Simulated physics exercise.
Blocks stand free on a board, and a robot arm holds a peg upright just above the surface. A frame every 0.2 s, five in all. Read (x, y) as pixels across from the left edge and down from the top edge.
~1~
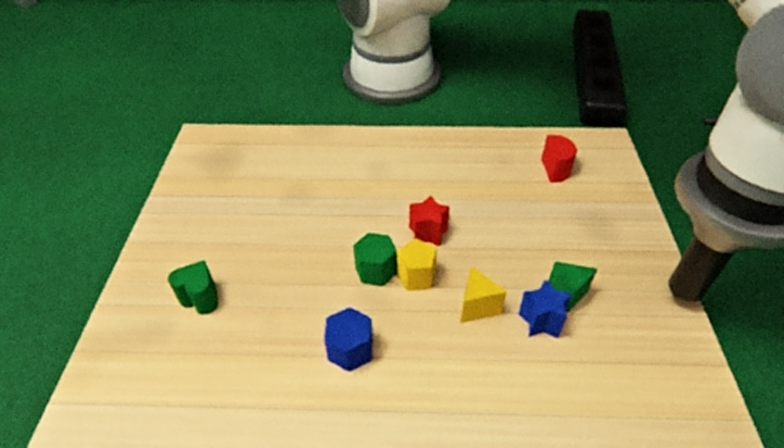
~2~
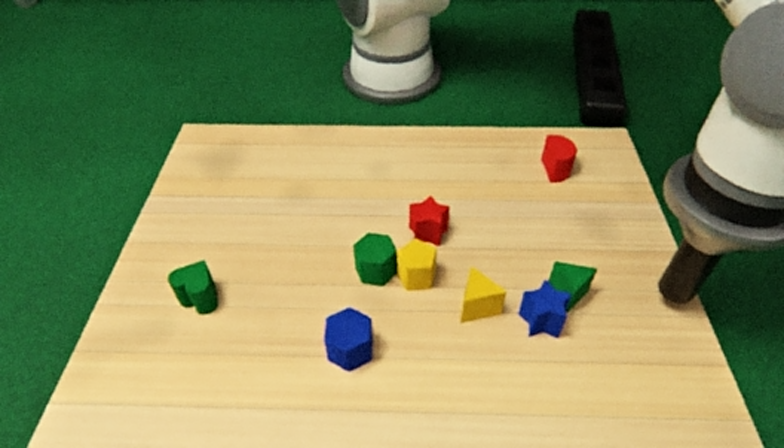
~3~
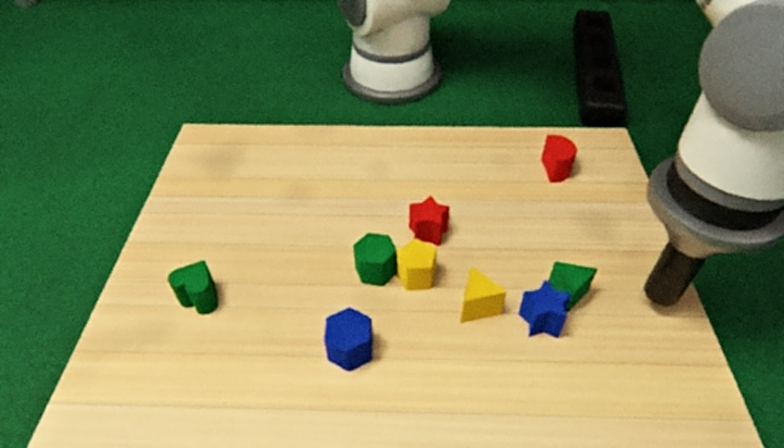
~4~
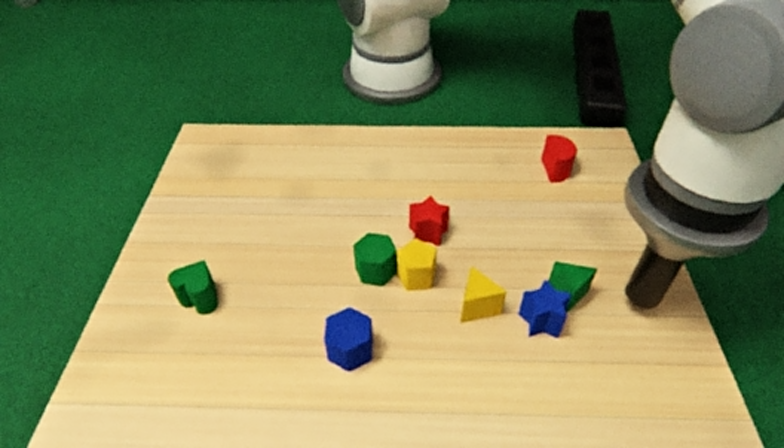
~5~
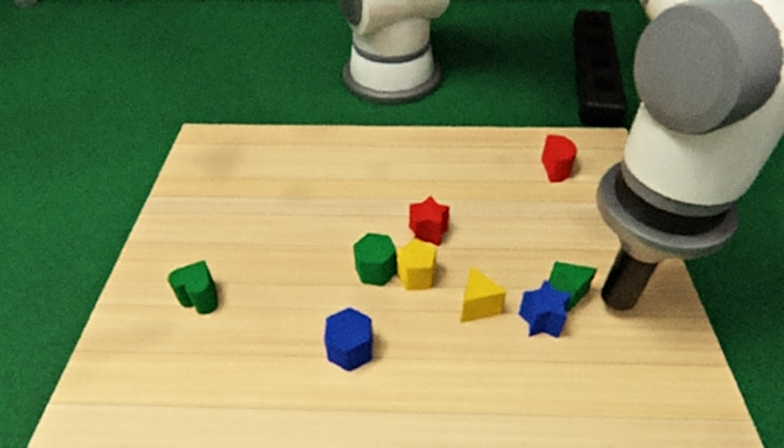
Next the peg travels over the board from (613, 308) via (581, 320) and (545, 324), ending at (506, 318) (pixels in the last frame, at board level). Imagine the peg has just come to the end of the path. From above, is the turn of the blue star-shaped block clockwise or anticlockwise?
Bird's-eye view: Counterclockwise.
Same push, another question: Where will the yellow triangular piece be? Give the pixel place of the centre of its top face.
Pixel (442, 277).
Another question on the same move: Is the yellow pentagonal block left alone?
Yes, that is how it ends up.
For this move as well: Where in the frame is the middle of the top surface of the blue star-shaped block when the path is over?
The answer is (478, 294).
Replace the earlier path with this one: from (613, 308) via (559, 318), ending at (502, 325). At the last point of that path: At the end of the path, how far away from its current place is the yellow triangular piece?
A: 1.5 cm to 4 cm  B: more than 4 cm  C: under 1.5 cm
Choice A: 1.5 cm to 4 cm.
On the path given first. One third of the way, peg (585, 309); nothing pushed yet.
Two thirds of the way, peg (546, 312); blue star-shaped block (515, 299), turned 15° anticlockwise; green triangular piece (569, 274), turned 35° clockwise.
At the end, peg (509, 307); yellow pentagonal block in place; yellow triangular piece (442, 277); blue star-shaped block (478, 294), turned 20° anticlockwise; green triangular piece (569, 274), turned 35° clockwise.
